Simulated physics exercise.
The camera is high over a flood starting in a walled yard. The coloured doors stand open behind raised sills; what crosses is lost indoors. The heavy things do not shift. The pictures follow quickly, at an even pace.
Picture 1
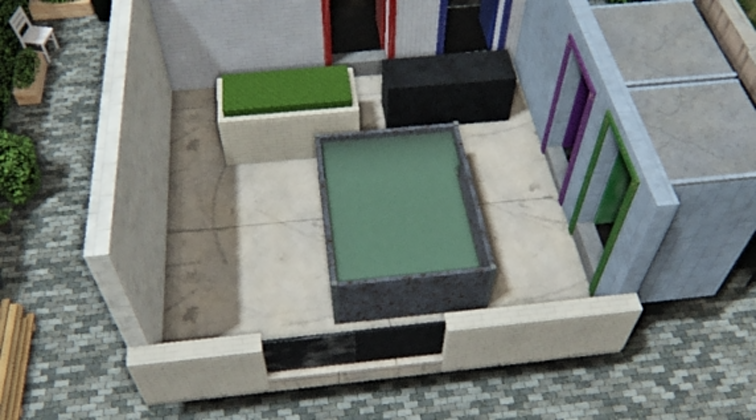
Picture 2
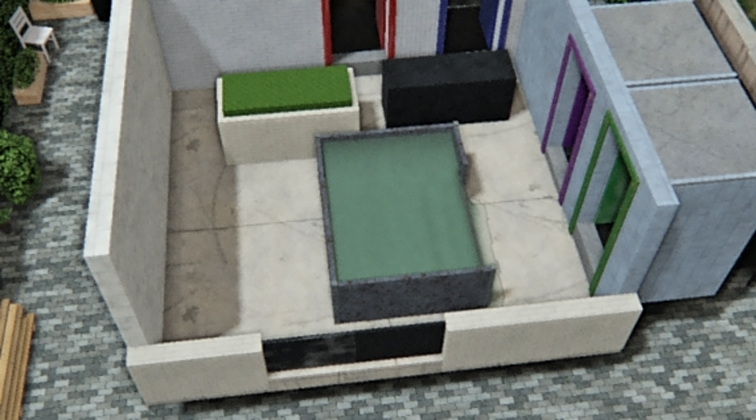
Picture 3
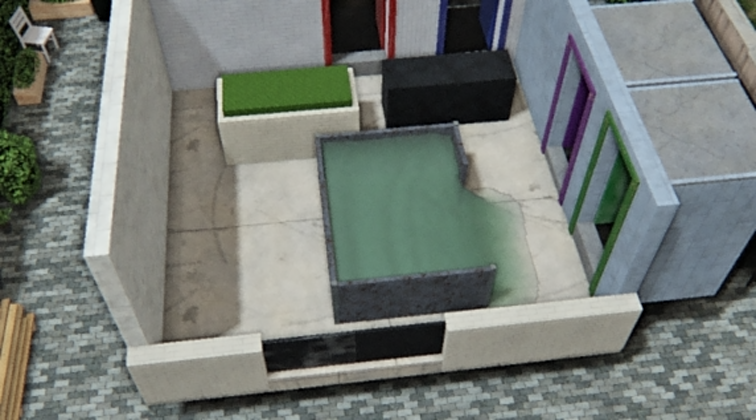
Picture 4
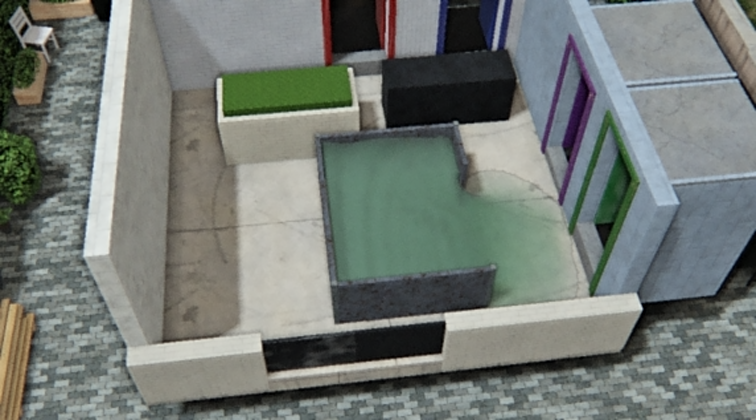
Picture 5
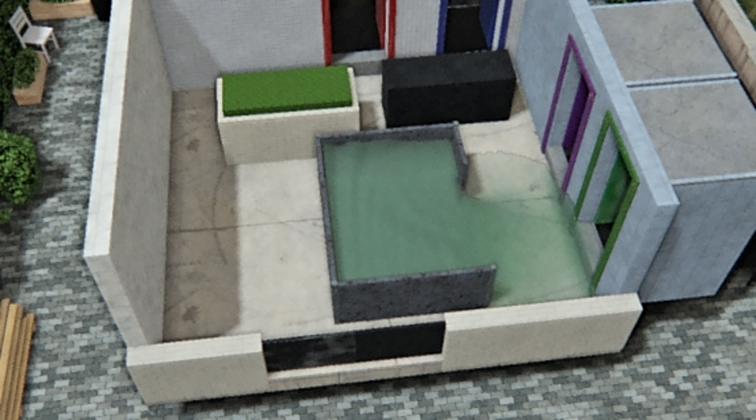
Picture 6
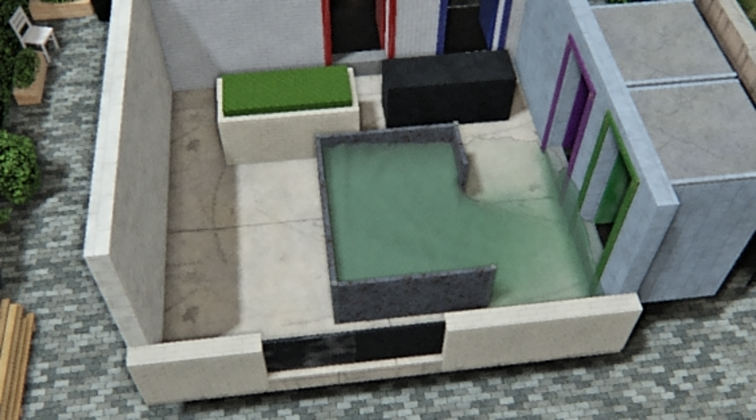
Green water pours from a gap in the tank's right side and spreads across the yard floor.
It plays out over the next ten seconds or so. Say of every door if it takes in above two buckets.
In the end: The blue door lets in a lot; the green door lets in a lot; the purple door lets in a lot; the red door admits no more than that.
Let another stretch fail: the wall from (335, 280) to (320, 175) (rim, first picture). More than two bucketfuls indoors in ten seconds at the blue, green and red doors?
Then: The blue one passes that mark; the green one keeps below it; the red one keeps below it.
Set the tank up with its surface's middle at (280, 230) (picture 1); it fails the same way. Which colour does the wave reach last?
I say the red door.
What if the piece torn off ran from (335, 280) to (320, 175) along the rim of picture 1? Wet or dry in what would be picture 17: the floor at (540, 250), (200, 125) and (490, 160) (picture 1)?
As listed: Free of water, wet, free of water.
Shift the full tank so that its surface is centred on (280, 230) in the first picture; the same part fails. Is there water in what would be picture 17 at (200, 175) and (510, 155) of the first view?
As listed: Not flooded, under water.
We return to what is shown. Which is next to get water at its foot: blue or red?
I say the blue door.
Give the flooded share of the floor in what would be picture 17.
Roughly 45 per cent.
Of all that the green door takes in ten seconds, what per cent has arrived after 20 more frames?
Near 100 in a hundred.
A moment on, water covers 25 % of the floor; the blue door not reached, the green door far over two buckets in, the purple door over two buckets in, the red door not reached.
Next, water covers 45 % of the floor; the blue door under two buckets in, the green door far over two buckets in, the purple door over two buckets in, the red door not reached.
Then, water covers 75 % of the floor; the blue door over two buckets in, the green door far over two buckets in, the purple door far over two buckets in, the red door wet at the sill, nothing in.
Later, water covers 95 % of the floor; the blue door over two buckets in, the green door far over two buckets in, the purple door far over two buckets in, the red door wet at the sill, nothing in.
In the end, water covers 95 % of the floor; the blue door over two buckets in, the green door far over two buckets in, the purple door far over two buckets in, the red door wet at the sill, nothing in.
